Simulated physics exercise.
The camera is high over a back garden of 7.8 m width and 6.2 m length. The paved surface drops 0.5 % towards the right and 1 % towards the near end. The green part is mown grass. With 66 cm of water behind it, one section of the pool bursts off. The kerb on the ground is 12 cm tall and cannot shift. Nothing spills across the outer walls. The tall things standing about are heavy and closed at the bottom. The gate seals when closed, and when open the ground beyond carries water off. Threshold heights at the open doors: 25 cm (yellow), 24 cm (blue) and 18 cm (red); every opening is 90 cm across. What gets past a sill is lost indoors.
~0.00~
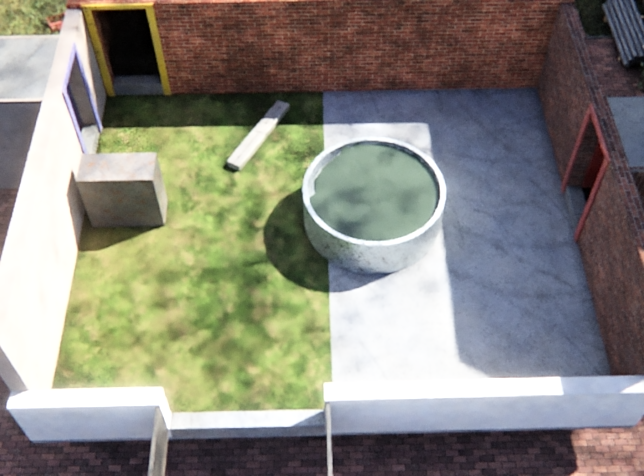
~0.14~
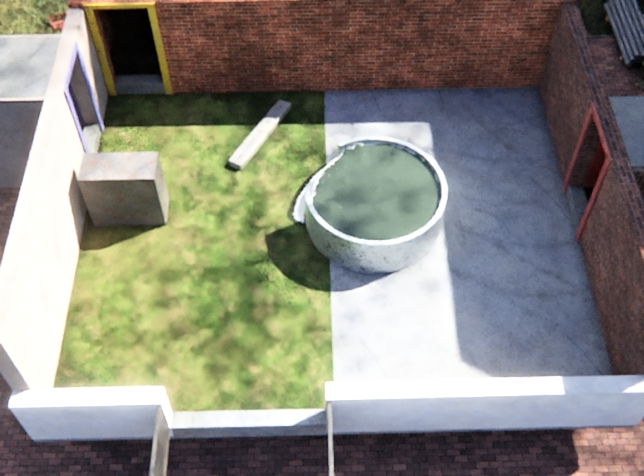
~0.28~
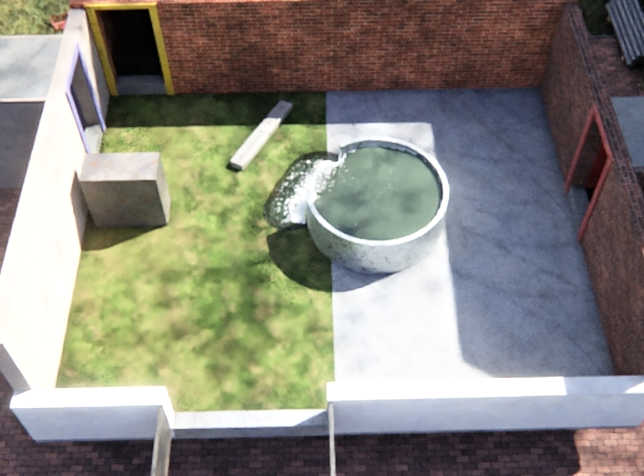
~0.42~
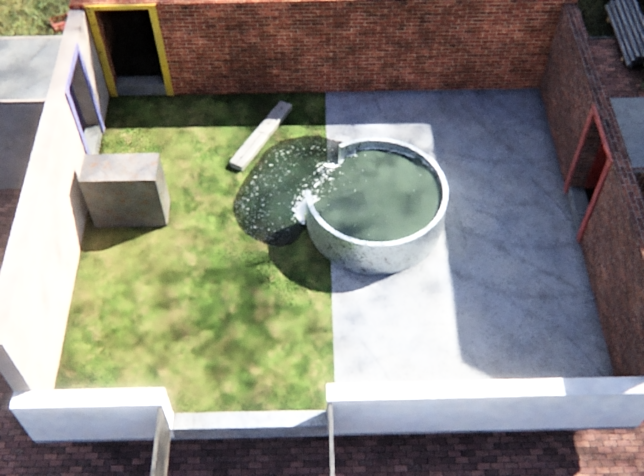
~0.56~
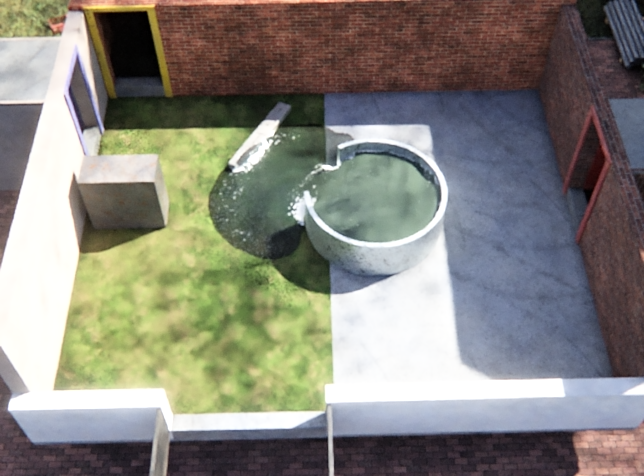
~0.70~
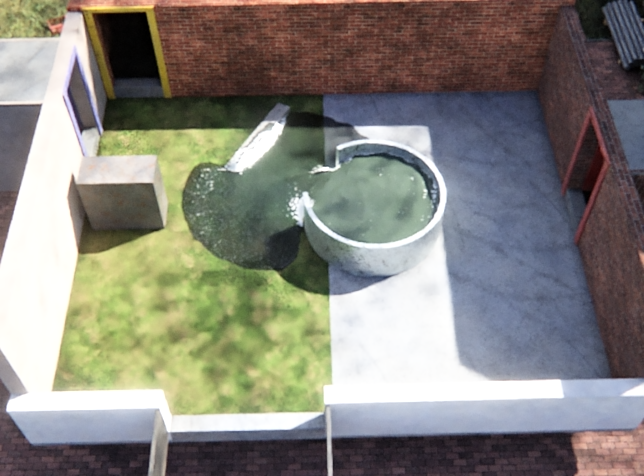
In a walled back garden, a section on the left side of a round pool broke open, and water poured out, spreading across the grass and around a pale slab lying there.
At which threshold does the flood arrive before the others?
It arrives first at the blue door.
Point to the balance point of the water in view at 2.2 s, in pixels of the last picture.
Around (300, 193).
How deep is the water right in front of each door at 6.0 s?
In cm: Yellow 8, blue 9, red 4.
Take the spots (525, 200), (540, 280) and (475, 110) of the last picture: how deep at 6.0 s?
About 3, 0 and 2 cm.
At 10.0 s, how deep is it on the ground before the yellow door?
Roughly 5.5 cm deep.
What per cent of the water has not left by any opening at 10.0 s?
About 98 per cent.
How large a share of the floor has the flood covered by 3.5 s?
About 45 per cent.
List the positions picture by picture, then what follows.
In the first frame, still water, 66 cm deep, in the pool at (374, 192).
In the second frame, the front is at (294, 218), 0.6 m from the gap at (318, 186); 0.2 m2 of floor is under water; 66 cm left at the back of the pool.
In the third frame, the front is at (273, 222), 0.9 m from the gap at (319, 187); 1.0 m2 of floor is under water; 66 cm left at the back of the pool.
In the fourth frame, water pours out at (319, 189) and has run 1.3 m, to (240, 215); deepest outside 32 cm, 66 cm at the pool's back.
In the fifth frame, water pours out at (318, 190) and has run 1.7 m, to (214, 202); deepest outside 32 cm, 65 cm at the pool's back.
In the sixth frame, water pours out at (316, 191) and has run 2.1 m, to (188, 195); deepest outside 33 cm, 59 cm at the pool's back.
After 1.4 s water covers 20 % of the floor and is deepest (32 cm) near (254, 159); yellow door not reached, blue door not reached, red door not reached.
After 2.2 s water covers 30 % of the floor and is deepest (27 cm) near (254, 159); yellow door not reached, blue door reached at 2.1 s, red door not reached.
After 3.5 s water covers 45 % of the floor and is deepest (22 cm) near (106, 109); yellow door reached at 2.8 s, blue door reached at 2.1 s, red door not reached.
After 6.0 s water covers 70 % of the floor and is deepest (14 cm) near (165, 201); yellow door reached at 2.8 s, blue door reached at 2.1 s, red door reached at 5.4 s.
After 10.0 s water covers 90 % of the floor and is deepest (9 cm) near (102, 186); yellow door reached at 2.8 s, blue door reached at 2.1 s, red door reached at 5.4 s.
